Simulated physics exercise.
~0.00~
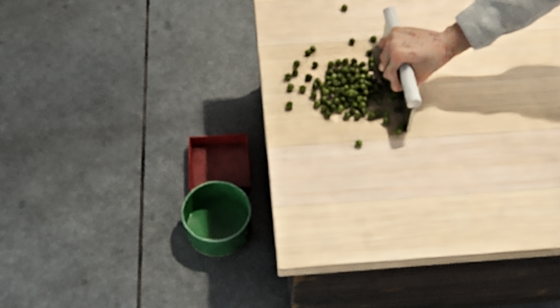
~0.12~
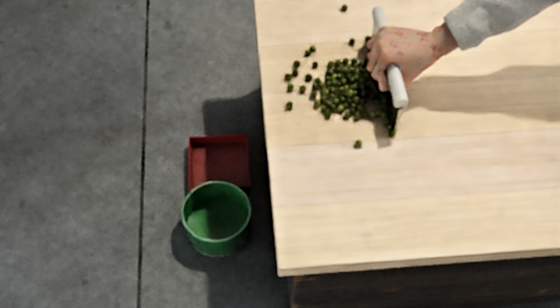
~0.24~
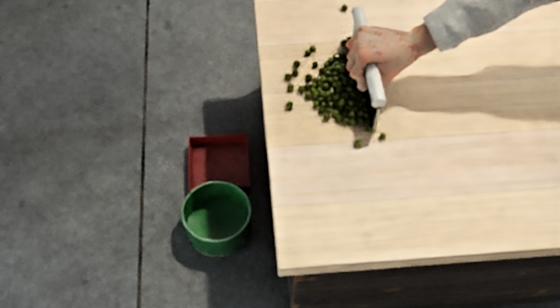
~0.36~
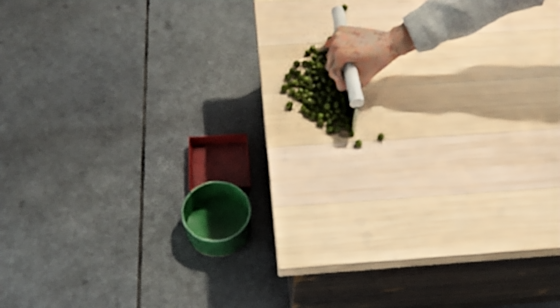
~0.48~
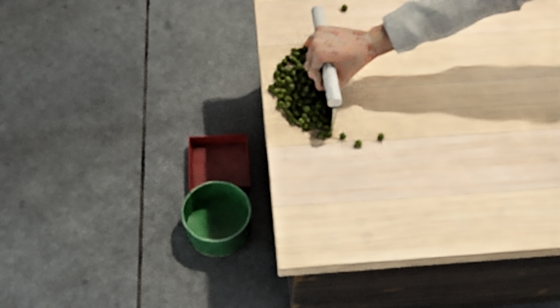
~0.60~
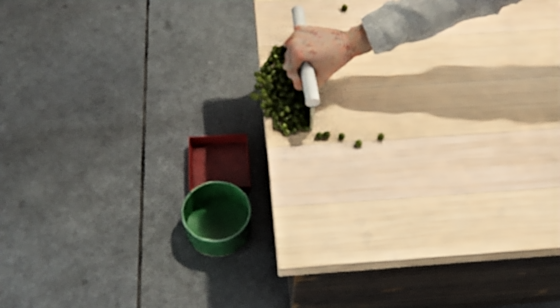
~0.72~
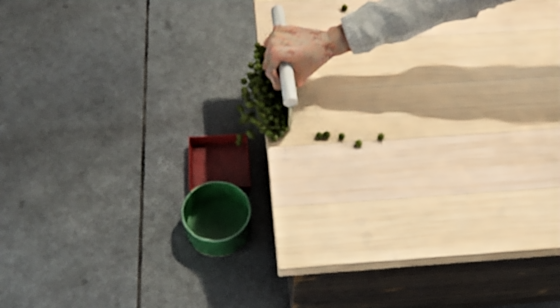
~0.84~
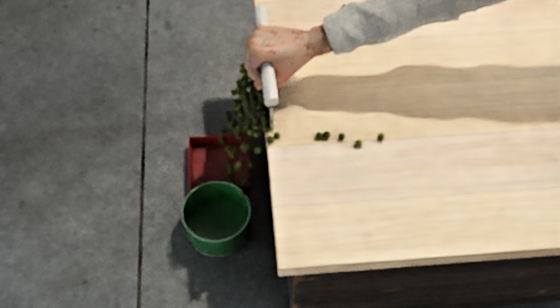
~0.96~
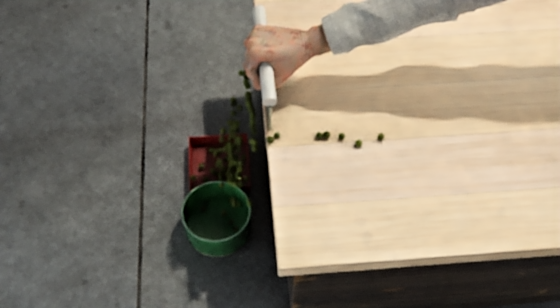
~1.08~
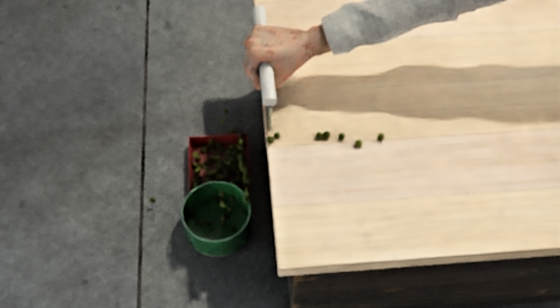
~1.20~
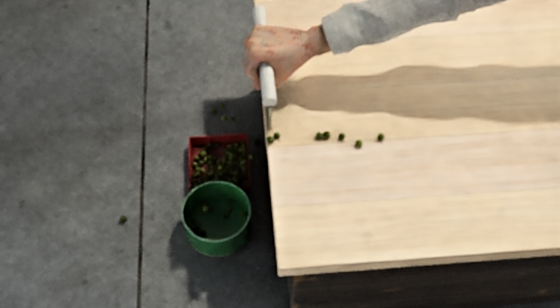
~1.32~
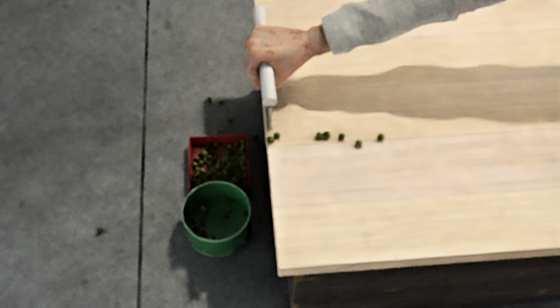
On a pale wooden tabletop above a grey floor, a hand in a grey sleeve holds a white-handled scraper beside a scattered heap of small green olives. The hand pushes the scraper steadily left, gathering the olives into a tighter pile and leaving a few behind. The pile reaches the left edge and begins spilling over as the scraper stops there. The olives tumble toward a red tin and a green pot below. Most end up in the red tin, some land in the green pot, a few miss onto the floor, and a short line of stragglers remains on the table.
